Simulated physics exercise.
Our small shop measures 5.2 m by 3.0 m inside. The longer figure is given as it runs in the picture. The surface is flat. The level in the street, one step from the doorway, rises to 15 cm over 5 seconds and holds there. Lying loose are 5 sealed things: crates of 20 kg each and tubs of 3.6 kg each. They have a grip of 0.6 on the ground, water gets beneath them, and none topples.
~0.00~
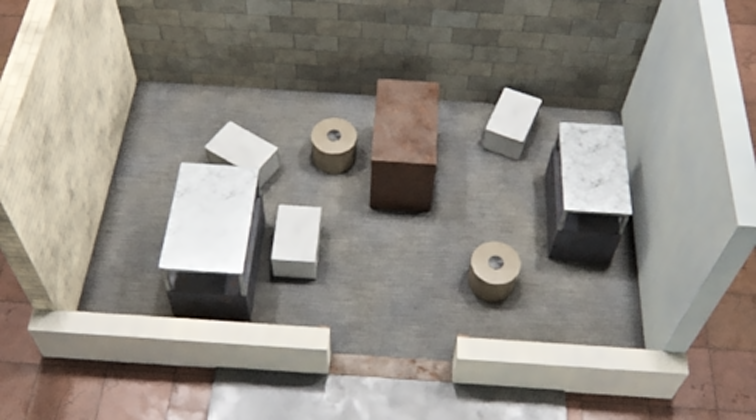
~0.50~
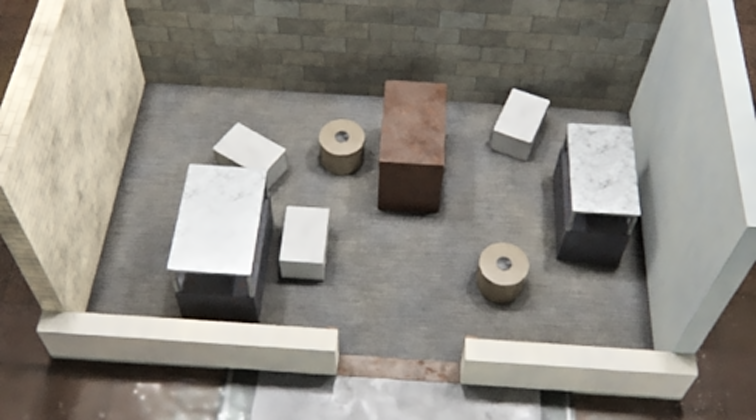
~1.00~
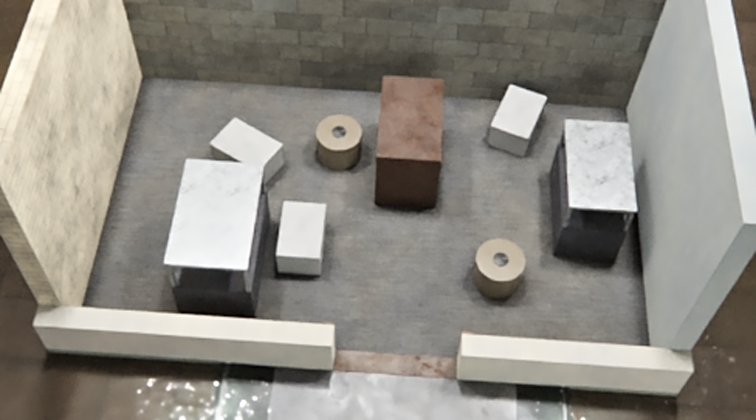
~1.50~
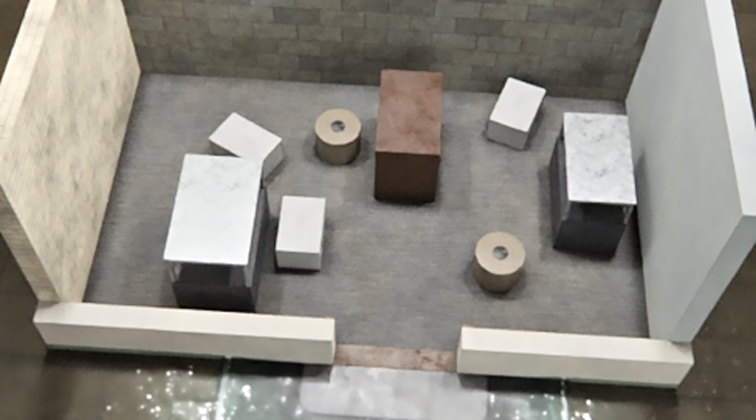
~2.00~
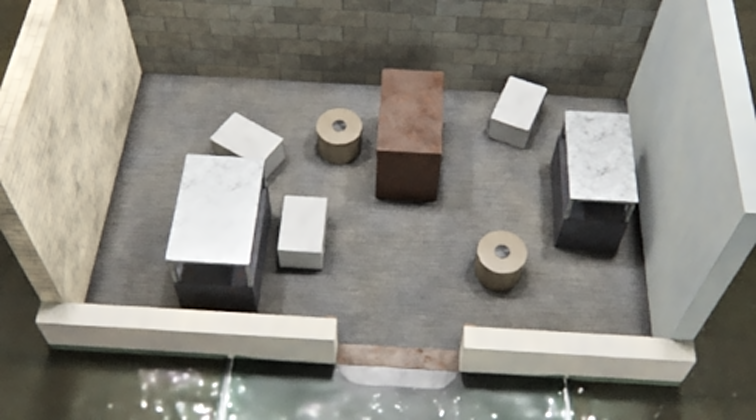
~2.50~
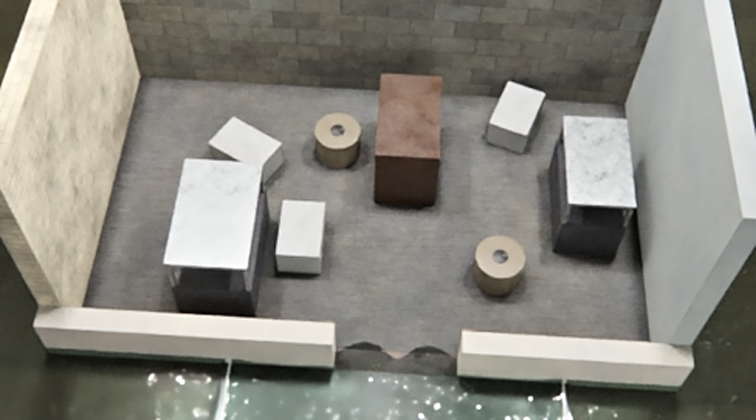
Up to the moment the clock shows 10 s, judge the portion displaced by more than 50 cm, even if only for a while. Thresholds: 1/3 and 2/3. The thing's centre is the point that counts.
1/3 to under 2/3.
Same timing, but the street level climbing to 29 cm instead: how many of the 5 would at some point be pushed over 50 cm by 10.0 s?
Count: 2.
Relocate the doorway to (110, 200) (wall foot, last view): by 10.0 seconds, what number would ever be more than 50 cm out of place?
Then it comes to 0 of them.
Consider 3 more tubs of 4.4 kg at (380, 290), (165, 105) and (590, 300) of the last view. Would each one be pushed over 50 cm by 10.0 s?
So, in the order asked, it's too far, not far enough and not far enough.
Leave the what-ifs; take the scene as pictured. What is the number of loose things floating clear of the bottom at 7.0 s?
It comes to 1.
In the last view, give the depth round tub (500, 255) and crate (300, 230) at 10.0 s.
First roughly 2 cm, second roughly 5 cm.
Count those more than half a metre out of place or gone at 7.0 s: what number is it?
I count 1 of them.
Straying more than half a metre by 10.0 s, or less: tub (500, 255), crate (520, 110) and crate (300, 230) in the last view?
Taking them in turn, the first is beyond the limit, the second within the limit and the third within the limit.
After 3.5 s 0 of 5 are over 50 cm from their spots; 0 afloat.
After 4.5 s 0 of 5 are over 50 cm from their spots; 0 afloat.
After 7.0 s 1 of 5 are over 50 cm from their spots; 1 afloat.
After 10.0 s 2 of 5 are over 50 cm from their spots, and 2 have been at some point; 1 afloat.
